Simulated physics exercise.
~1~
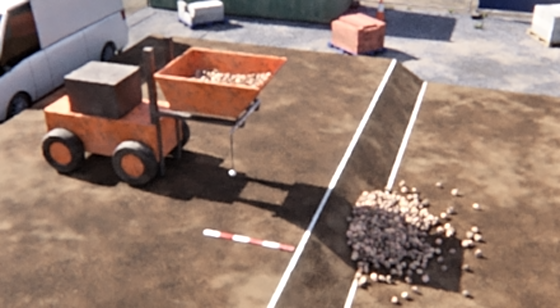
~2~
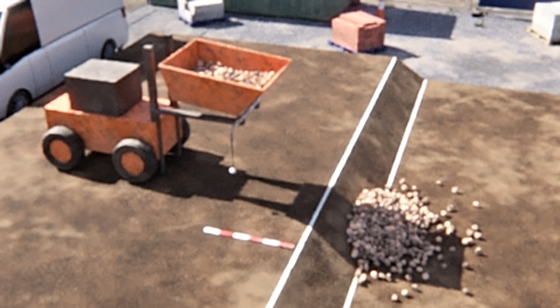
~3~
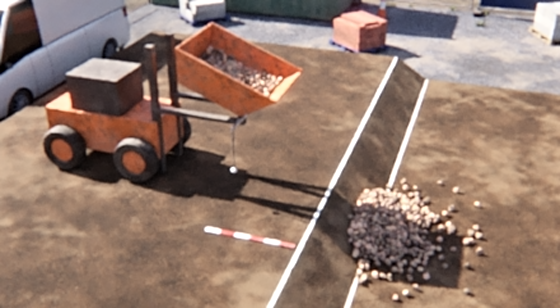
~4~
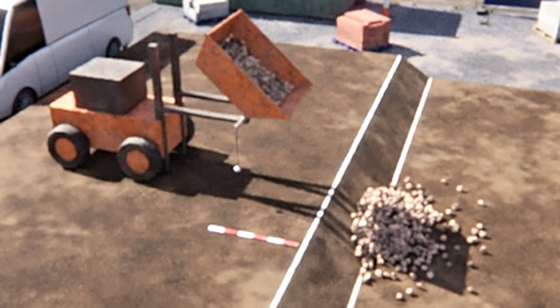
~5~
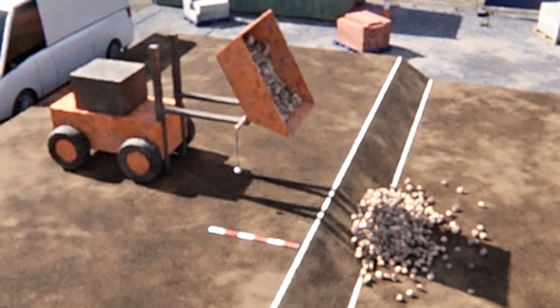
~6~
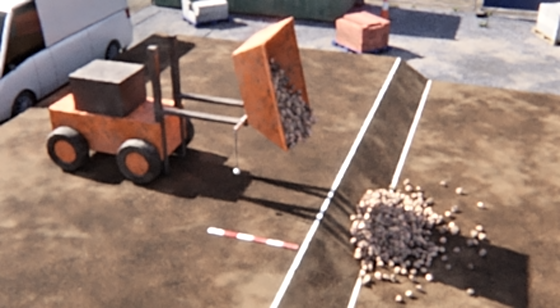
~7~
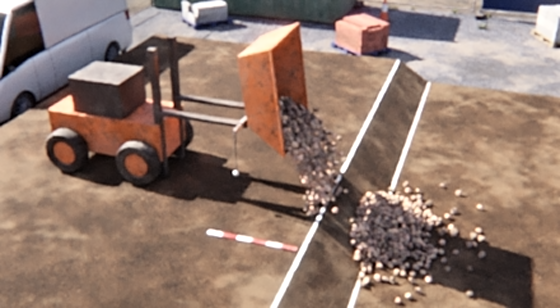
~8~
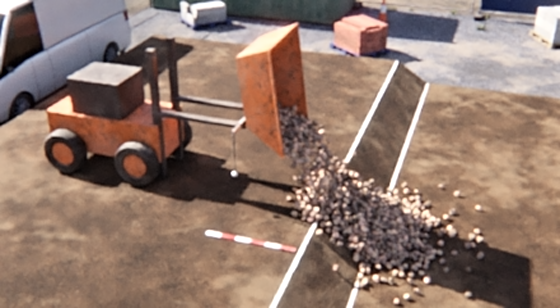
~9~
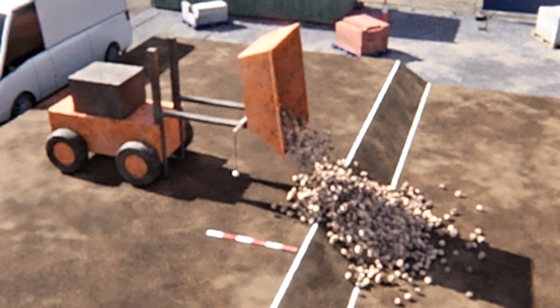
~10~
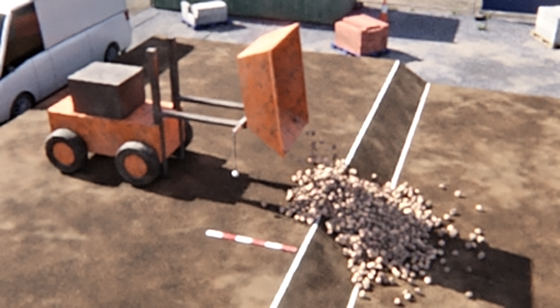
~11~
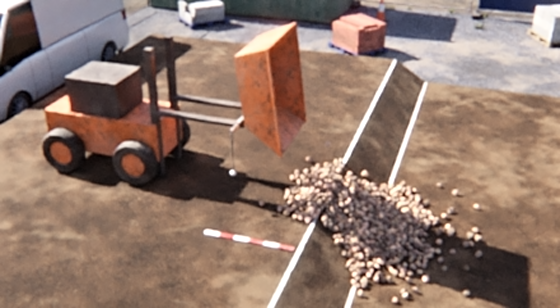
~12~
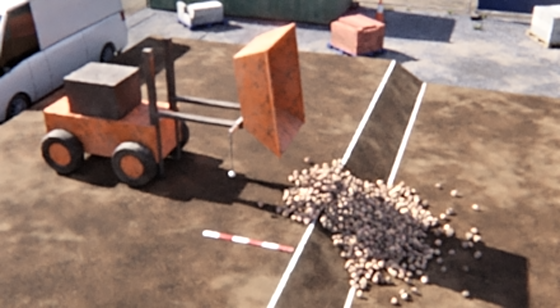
An orange forklift with dark posts stands at the left of a brown dirt yard, seen from above, holding up an orange skip of pale stones. To the right, two white lines edge a sloping strip, with a loose heap of similar stones at its foot and a red-and-white staff lying nearby; a white van and pallets stand behind. The skip tips forward steadily to the right until it is nearly upright. Stones slide to its lip, then pour onto the slope and spread into the older heap. The skip ends empty, still tilted, above one long merged pile.
